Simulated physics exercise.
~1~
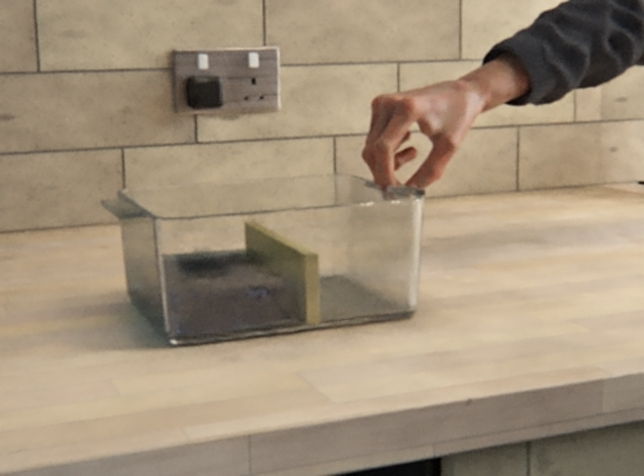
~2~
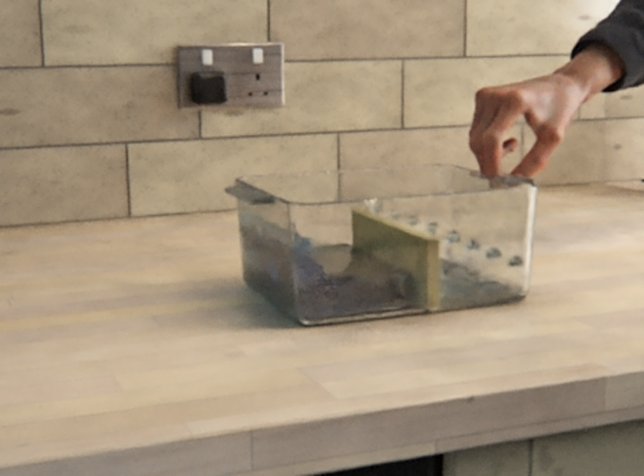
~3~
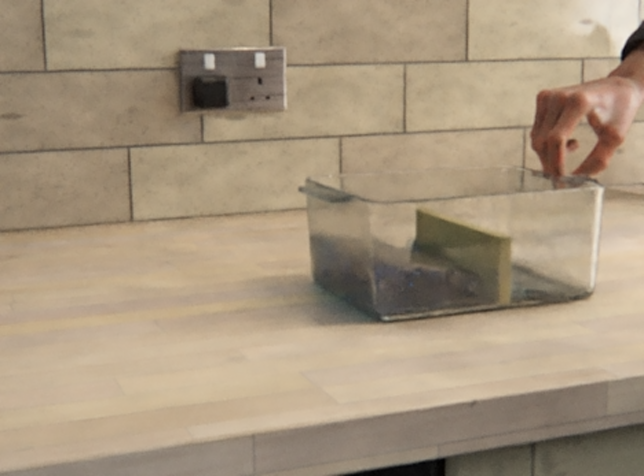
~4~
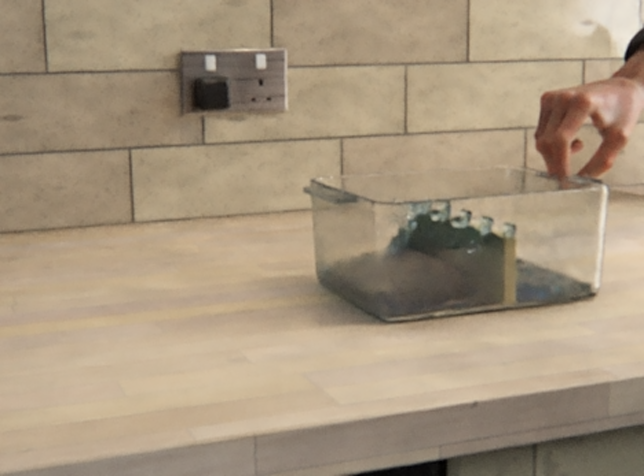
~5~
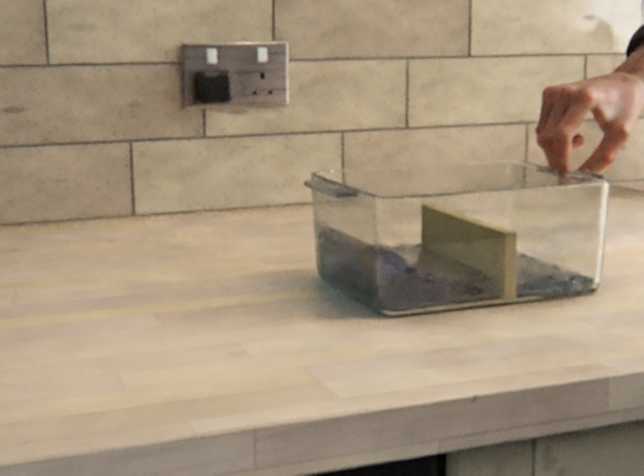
A clear, oblong tub sits on a pale wooden counter before beige wall tiles and a metal-framed socket, seen from slightly above through a gently swaying camera. A yellowish upright divider splits it, with dark, murky water in the left part. A hand from a dark sleeve grips the right rim and slides the tub right. Droplets fly over the divider during the move, and the hand then stops near the right edge. The water surges back against the divider, splashing over again, then settles lower, leaving a fair amount of water in the right part.
